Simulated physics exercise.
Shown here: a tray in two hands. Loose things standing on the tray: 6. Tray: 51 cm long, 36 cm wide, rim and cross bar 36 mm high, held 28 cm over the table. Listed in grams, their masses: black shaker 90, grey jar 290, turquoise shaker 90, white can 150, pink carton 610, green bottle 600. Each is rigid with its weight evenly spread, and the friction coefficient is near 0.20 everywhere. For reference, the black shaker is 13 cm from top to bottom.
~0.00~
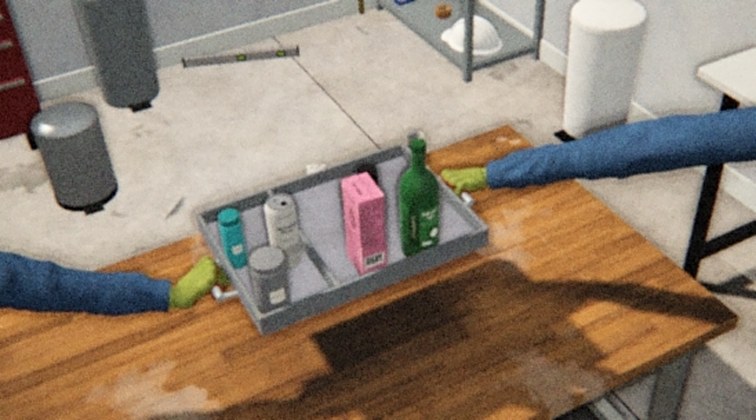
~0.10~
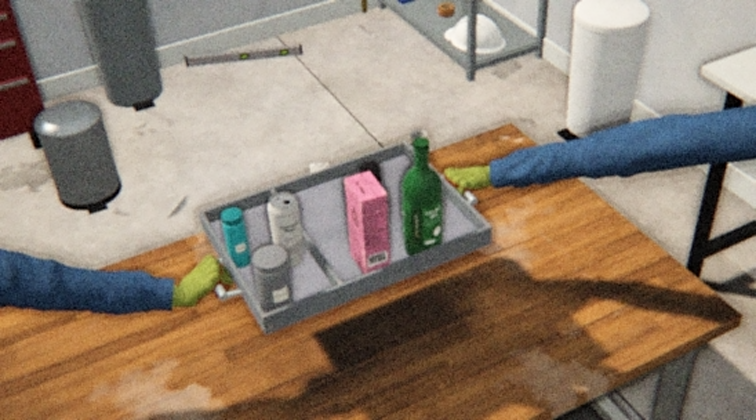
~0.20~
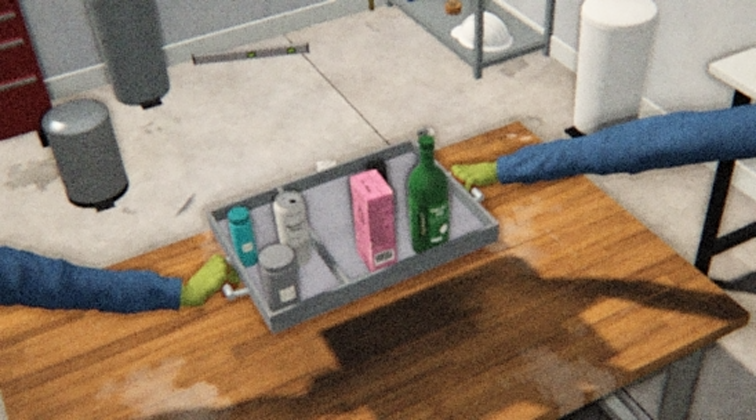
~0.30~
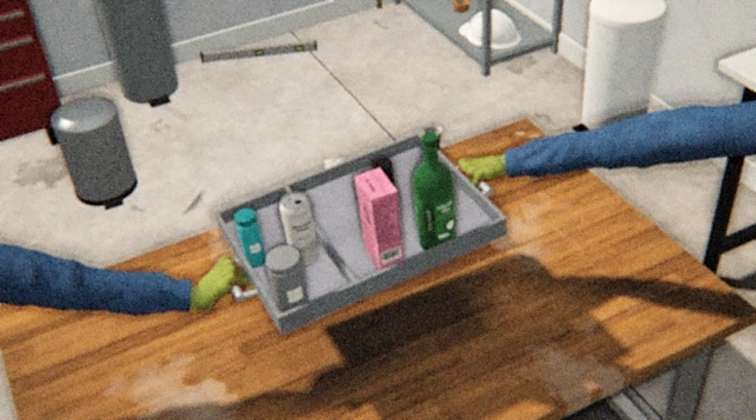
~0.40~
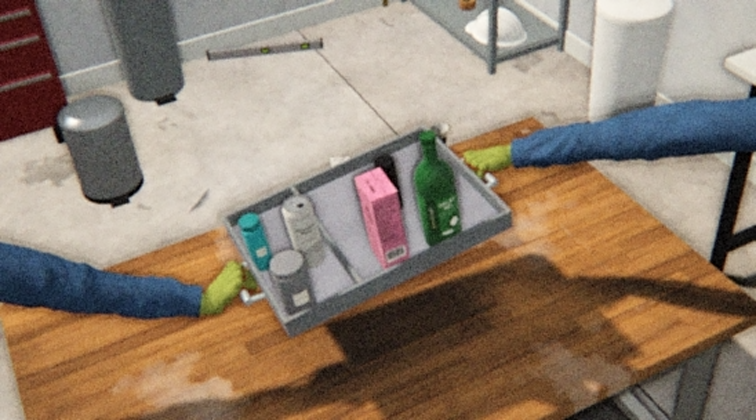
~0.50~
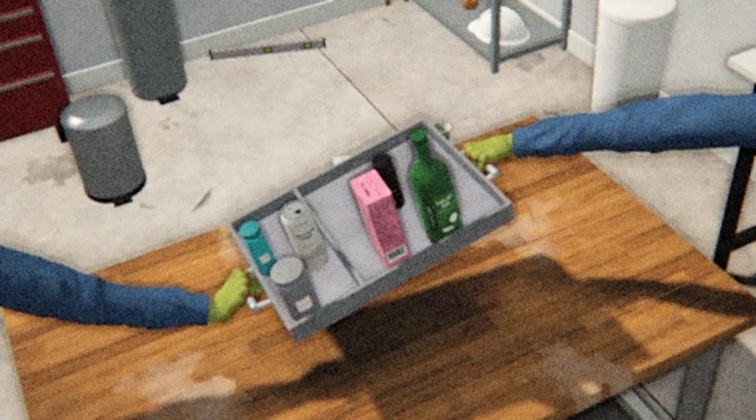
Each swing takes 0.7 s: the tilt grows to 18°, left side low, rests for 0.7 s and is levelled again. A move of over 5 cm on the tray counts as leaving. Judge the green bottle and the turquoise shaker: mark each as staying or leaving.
Green bottle: Leaving; turquoise shaker: Staying.
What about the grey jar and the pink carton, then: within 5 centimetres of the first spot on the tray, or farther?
Here the grey jar is left in place, and the pink carton moves off.
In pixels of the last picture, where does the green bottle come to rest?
Rest point: Near (445, 222).
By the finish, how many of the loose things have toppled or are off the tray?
Altogether, 4.
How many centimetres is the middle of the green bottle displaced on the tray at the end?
It ends about 8 centimetres from where it started.
Around 1.00 s, tilt 18°, left edge down; green bottle tipped 7° against what carries it near (375, 217); pink carton tipped 21° against what carries it; white can tipped 12° against what carries it.
Around 1.50 s, tilt 18°, left edge down; white can now off the tray; green bottle tipped 49° against what carries it near (363, 235); black shaker on its side.
Finally (3.5 s), off the tray, white can; on their side or leaning hard on the tray, black shaker, pink carton and green bottle; the other 2 still in place (within 5 cm). In the last view, green bottle near (445, 222), turquoise shaker near (259, 231).
